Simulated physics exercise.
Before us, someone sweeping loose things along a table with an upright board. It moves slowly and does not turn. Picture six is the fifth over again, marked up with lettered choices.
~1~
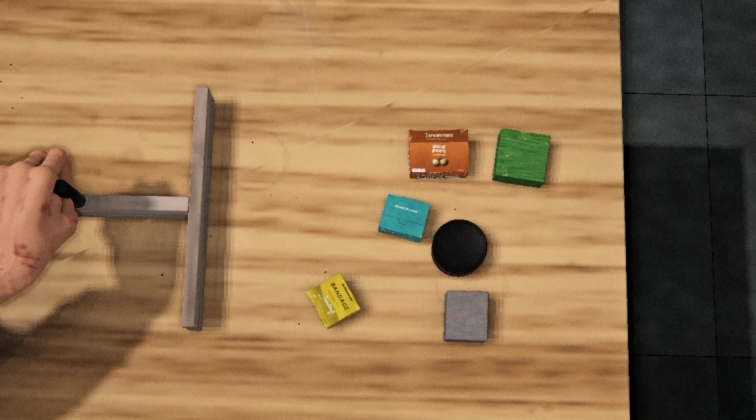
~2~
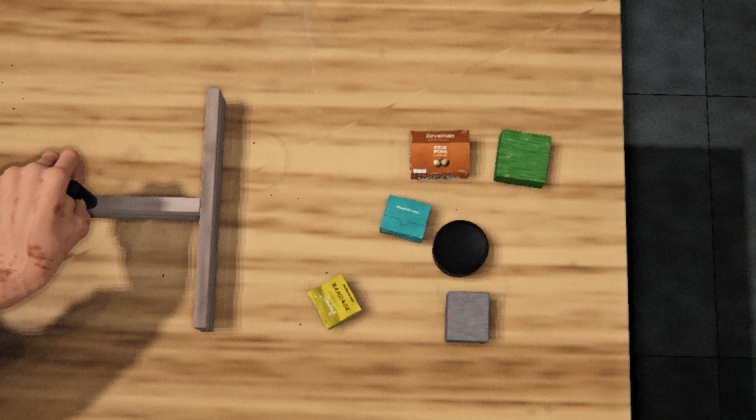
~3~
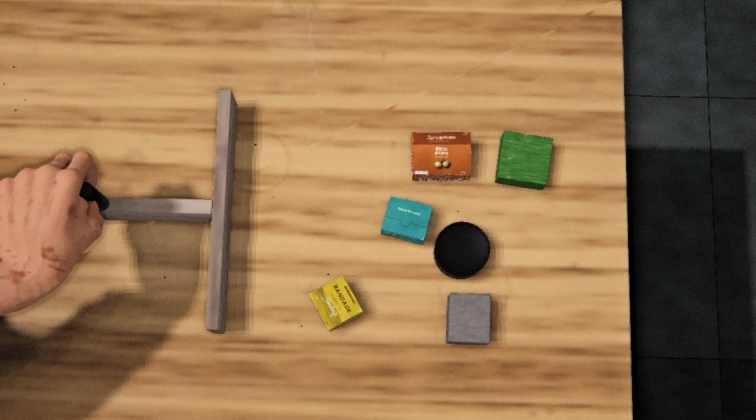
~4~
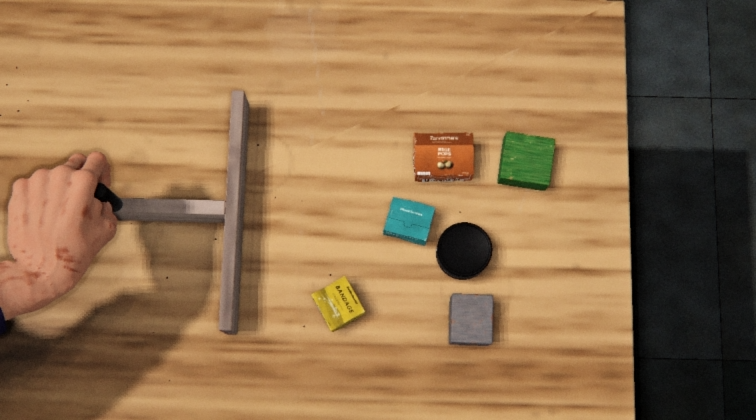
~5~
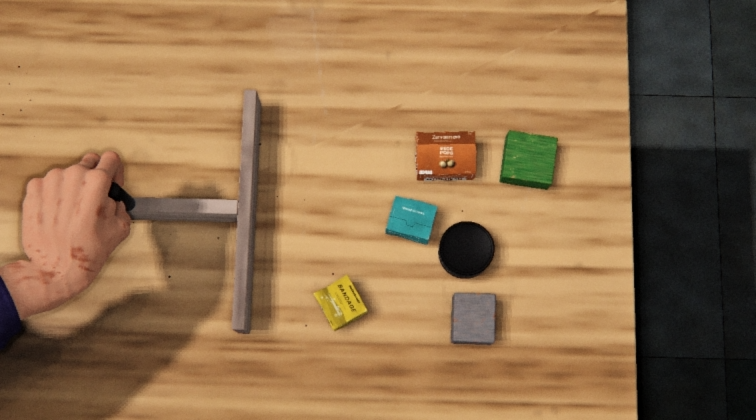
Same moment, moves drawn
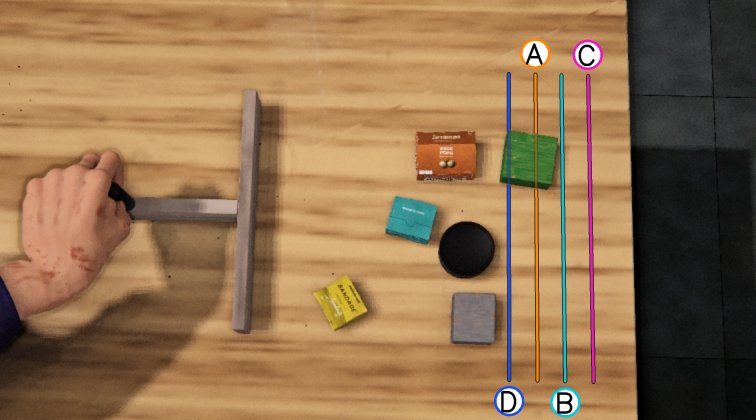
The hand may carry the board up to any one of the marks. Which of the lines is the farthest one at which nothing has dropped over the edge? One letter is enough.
Line A.
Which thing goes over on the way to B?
It is the green block.
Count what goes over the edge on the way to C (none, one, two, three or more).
By then, two.
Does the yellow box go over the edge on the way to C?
By then, no.
On the marked copy, A at (537, 223); B at (563, 224); C at (591, 224); D at (509, 222).
Taking A. A third of the way, board (350, 209); yellow box (375, 308); green block (528, 160).
Two thirds of the way, board (457, 212); green block (547, 161); grey block (521, 320).
When it is over, board (537, 214); green block (623, 162); grey block (600, 322); nothing has fallen.
As for the rest, B drops the green block; C drops the green block and grey block; D is safe but short.
